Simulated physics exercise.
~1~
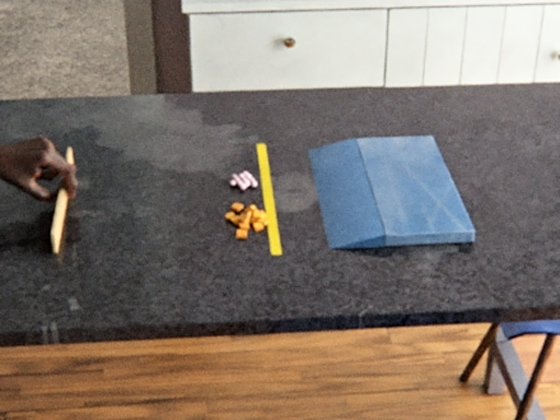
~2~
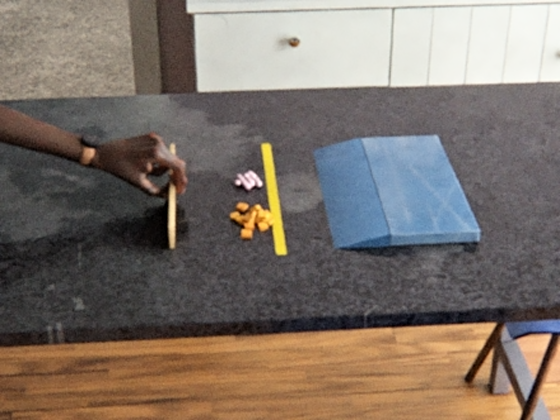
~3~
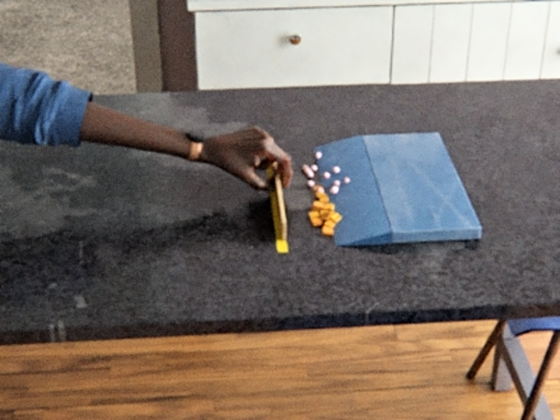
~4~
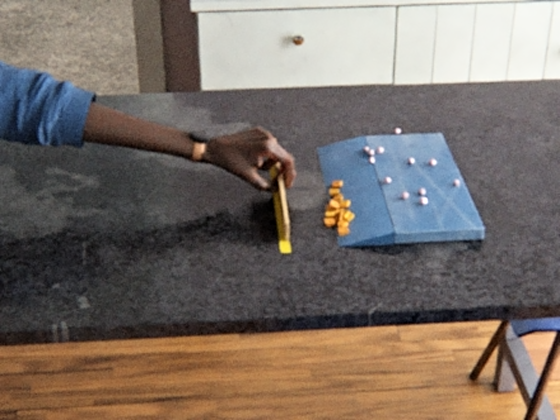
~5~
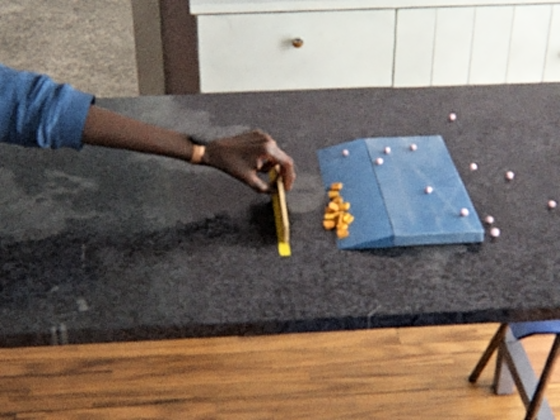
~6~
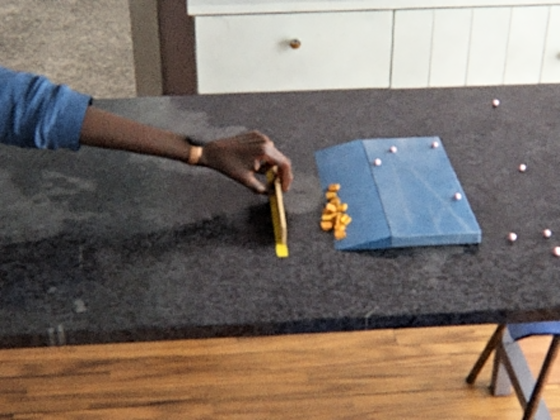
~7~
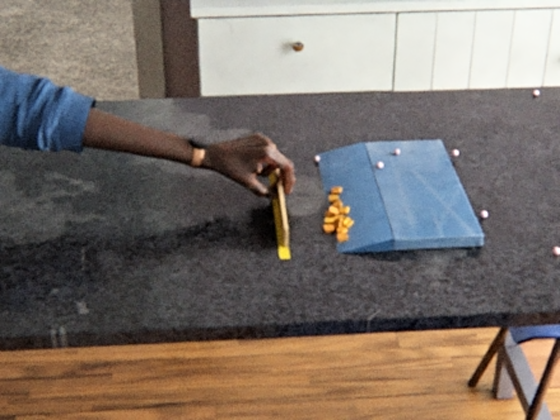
On a dark tabletop, a hand sweeping a card rightward to yellow tape, orange pieces stopping low on a blue wedge, pink-white ones scattering beyond.
